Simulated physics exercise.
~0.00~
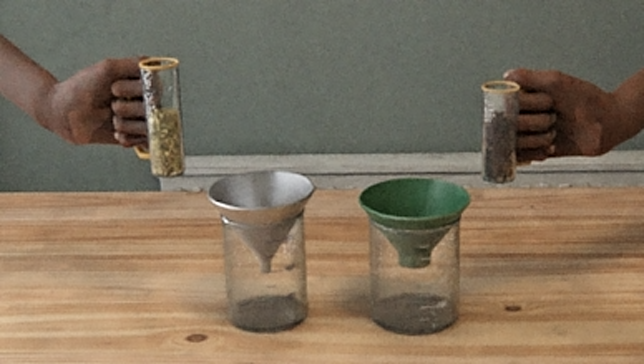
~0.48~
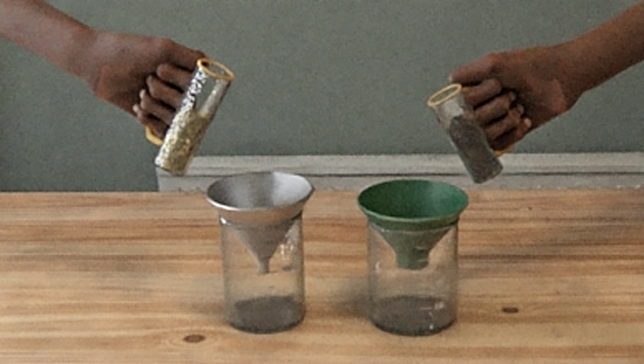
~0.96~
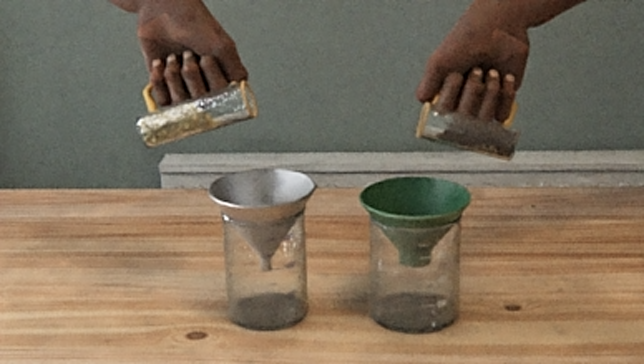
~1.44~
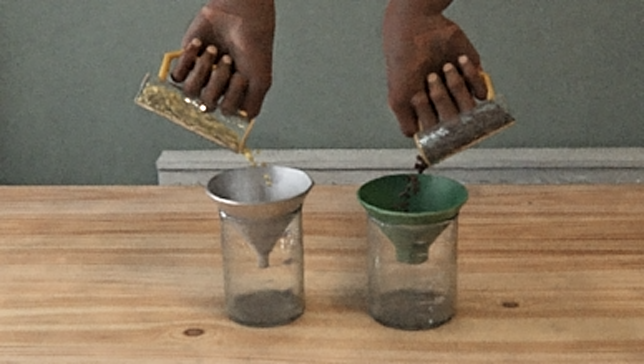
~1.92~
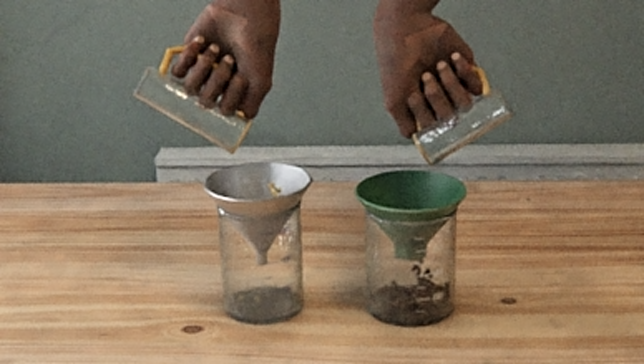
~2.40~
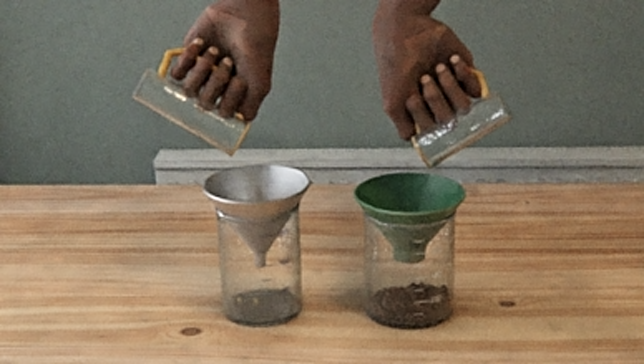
Two hands tipping glass cups of dry bits into funnels, the dark bits settling in the right jar, the left staying nearly empty.
